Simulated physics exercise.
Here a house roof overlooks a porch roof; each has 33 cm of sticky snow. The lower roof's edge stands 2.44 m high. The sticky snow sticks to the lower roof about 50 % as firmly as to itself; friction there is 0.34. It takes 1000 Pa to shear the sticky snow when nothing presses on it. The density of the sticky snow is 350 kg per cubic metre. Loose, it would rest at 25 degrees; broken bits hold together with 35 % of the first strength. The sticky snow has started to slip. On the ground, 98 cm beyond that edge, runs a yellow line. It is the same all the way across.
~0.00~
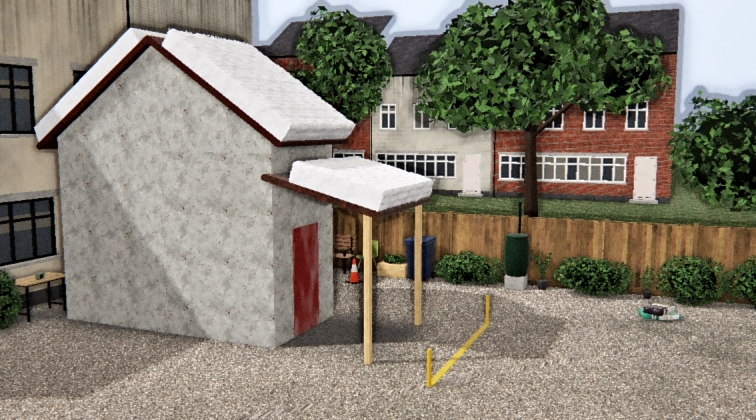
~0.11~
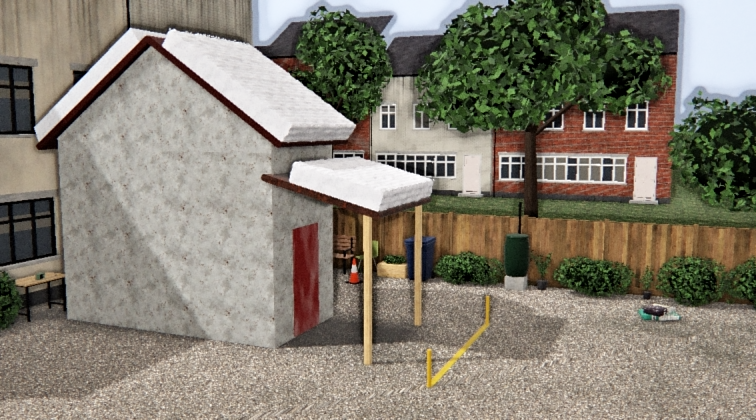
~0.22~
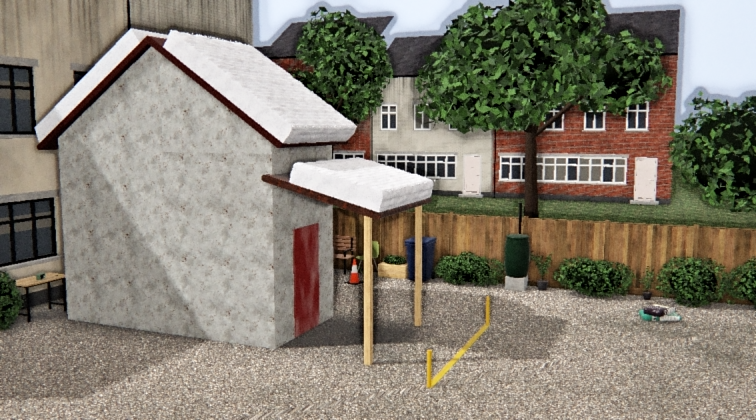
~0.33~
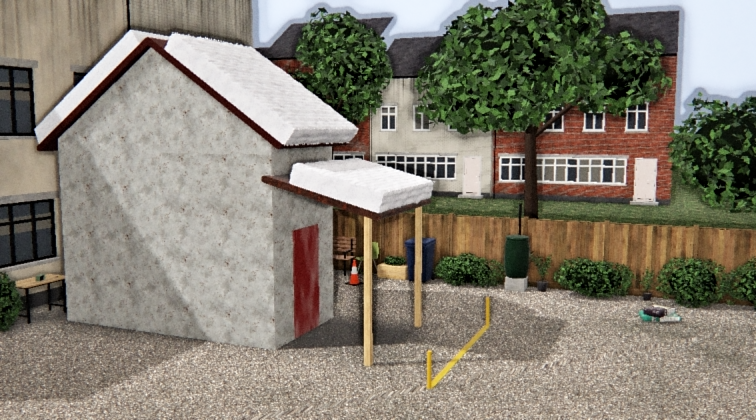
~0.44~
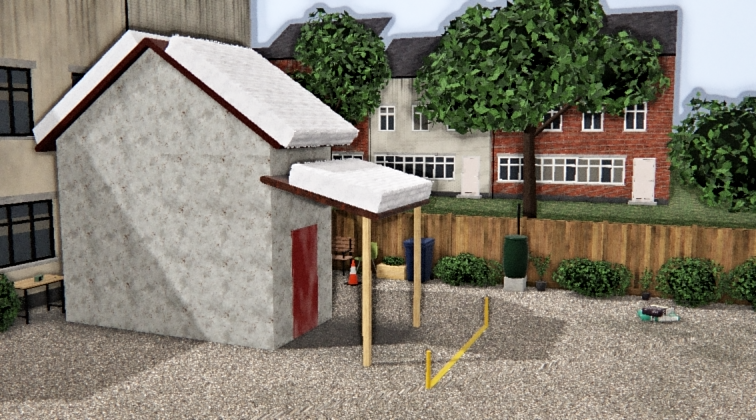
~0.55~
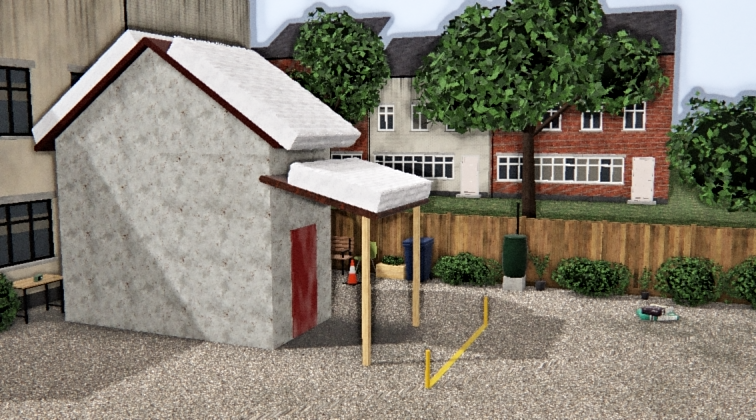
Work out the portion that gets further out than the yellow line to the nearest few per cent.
Expect roughly 0 %.
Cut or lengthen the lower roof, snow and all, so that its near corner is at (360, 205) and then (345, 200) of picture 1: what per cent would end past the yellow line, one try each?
In that order: 5 %, 8 %.
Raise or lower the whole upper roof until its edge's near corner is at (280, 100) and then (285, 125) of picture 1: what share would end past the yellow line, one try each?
In that order: 35 %, 12 %.
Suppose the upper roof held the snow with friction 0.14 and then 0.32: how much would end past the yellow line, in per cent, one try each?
In that order: 35 %, 20 %.
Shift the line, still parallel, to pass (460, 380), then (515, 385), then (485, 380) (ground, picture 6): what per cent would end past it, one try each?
In turn about 0 %, 0 %, 0 %.
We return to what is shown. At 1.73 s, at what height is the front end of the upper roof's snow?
Roughly 3.0 m.
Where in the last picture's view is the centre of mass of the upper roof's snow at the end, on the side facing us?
Near (295, 140).
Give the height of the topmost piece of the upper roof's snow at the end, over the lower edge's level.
Roughly 1.9 m.
After 1.09 s, none is below the lower edge and 0 % is past the line.
After 1.73 s, none is below the lower edge and 0 % is past the line.
After 2.36 s, none is below the lower edge and 0 % is past the line.
After 3.00 s, none is below the lower edge and 0 % is past the line.
After 3.60 s, at the end, none is below the lower edge and 0 % is past the line.
